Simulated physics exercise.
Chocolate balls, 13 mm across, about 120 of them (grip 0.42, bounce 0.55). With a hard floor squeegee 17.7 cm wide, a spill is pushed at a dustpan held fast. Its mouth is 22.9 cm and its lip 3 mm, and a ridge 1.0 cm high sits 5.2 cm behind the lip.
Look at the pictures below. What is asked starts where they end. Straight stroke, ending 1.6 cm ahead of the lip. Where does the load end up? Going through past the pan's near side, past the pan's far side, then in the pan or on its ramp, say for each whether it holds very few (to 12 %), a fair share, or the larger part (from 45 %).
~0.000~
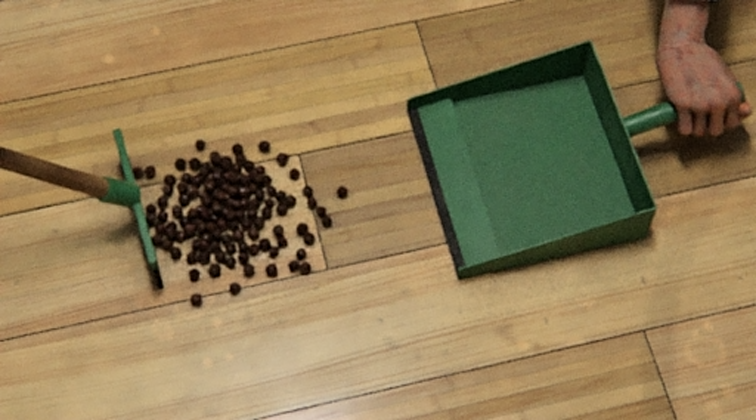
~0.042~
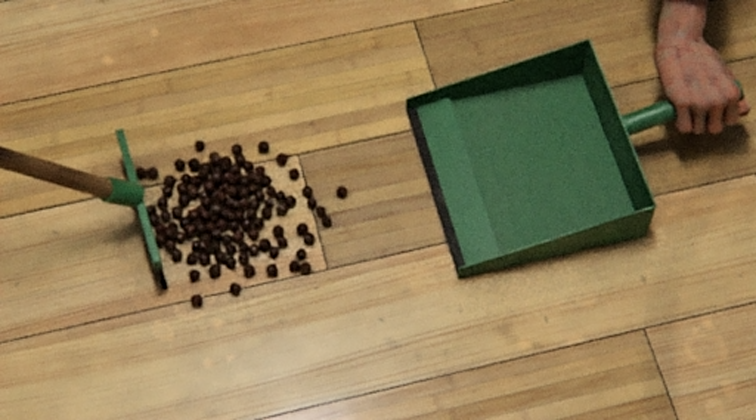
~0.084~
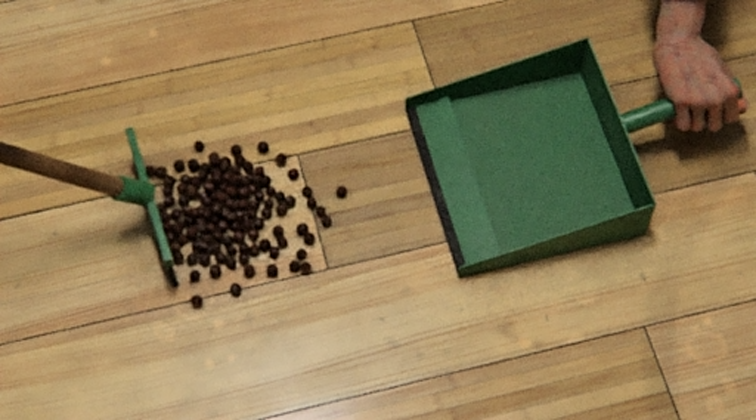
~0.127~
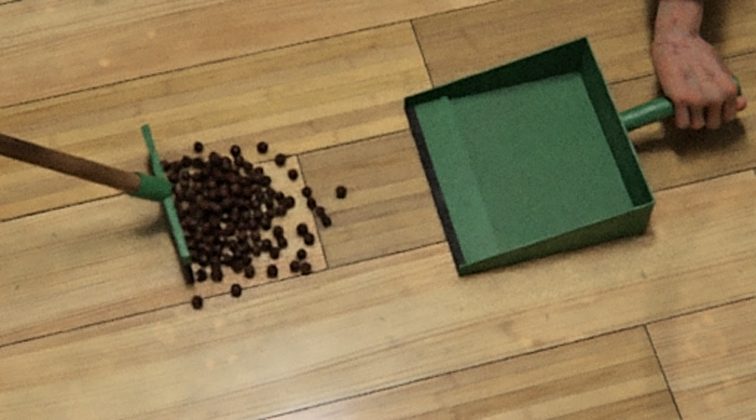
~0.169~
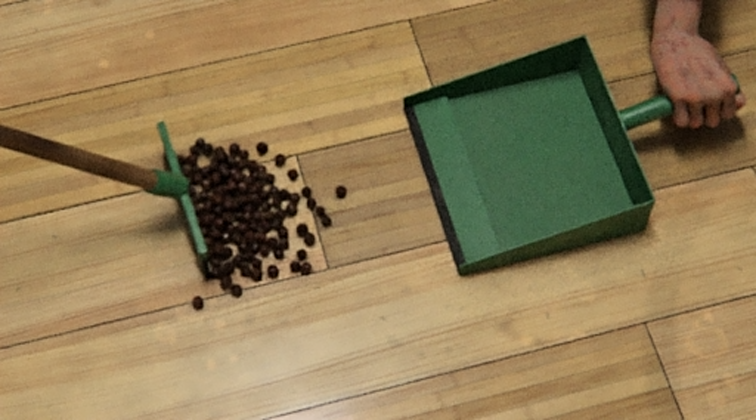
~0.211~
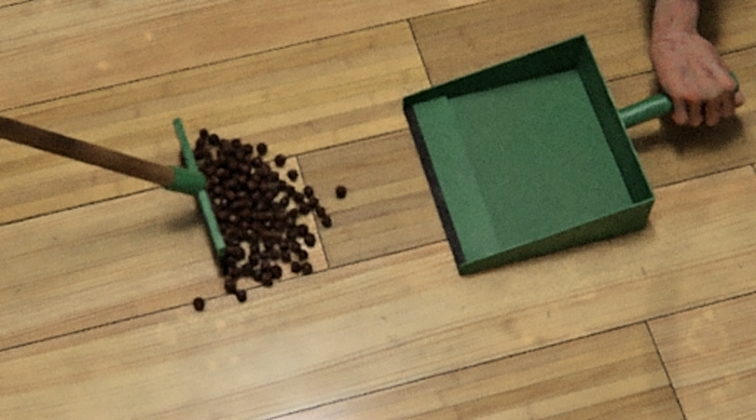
Near side holds very few. Far side holds a fair share. Pan holds a fair share.
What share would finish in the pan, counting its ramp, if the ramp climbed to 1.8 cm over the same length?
Close to 30 per cent then.
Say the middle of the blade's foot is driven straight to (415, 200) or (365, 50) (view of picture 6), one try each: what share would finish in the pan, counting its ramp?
Some 35 per cent on the first try, 0 per cent on the second.
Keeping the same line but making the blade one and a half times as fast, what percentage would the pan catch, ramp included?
Share: Near 40 %.
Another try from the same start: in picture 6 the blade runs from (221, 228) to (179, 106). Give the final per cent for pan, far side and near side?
Pan 10 % / far 35 % / near 0 %.
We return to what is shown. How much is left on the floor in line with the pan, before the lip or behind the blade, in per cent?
I'd put it near 40 per cent.
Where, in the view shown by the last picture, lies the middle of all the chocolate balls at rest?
Somewhere near (422, 164) in the last picture.
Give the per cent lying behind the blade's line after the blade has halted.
Near 25 percent, give or take.
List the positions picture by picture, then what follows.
Blade from (154, 264) to (118, 137), moved 0.0 cm, 0 of the pieces shifted so far; middle of the pieces at (227, 213); pan at (540, 169), in the first picture.
Blade from (158, 264) to (121, 137), moved 0.4 cm, 0 of the pieces shifted so far; middle of the pieces at (226, 214), in the second picture.
Blade from (169, 262) to (131, 136), moved 1.6 cm, 15 of the pieces shifted so far; middle of the pieces at (227, 214), in the third picture.
Blade from (186, 258) to (147, 133), moved 3.5 cm, 67 of the pieces shifted so far; middle of the pieces at (235, 211), in the fourth picture.
Blade from (204, 255) to (162, 130), moved 5.4 cm, 106 of the pieces shifted so far; middle of the pieces at (237, 205), in the fifth picture.
Blade from (221, 251) to (178, 127), moved 7.2 cm, 109 of the pieces shifted so far; middle of the pieces at (249, 205); pan at (537, 163). Its pace works out near 0.45 m/s, in the sixth picture.
After 0.47 s, middle of the blade 14 cm from the lip; 0 % over the lip, far side 15 %, near side 0 %.
After 0.64 s, middle of the blade 6 cm from the lip; 0 % over the lip, far side 20 %, near side 0 %.
After 0.93 s, middle of the blade 2 cm from the lip; 40 % over the lip, far side 20 %, near side 0 %.
In the end, at 1.5 s, near side 0 %, far side 20 %, pan 35 %, in front of the lip or behind the blade 40 %.
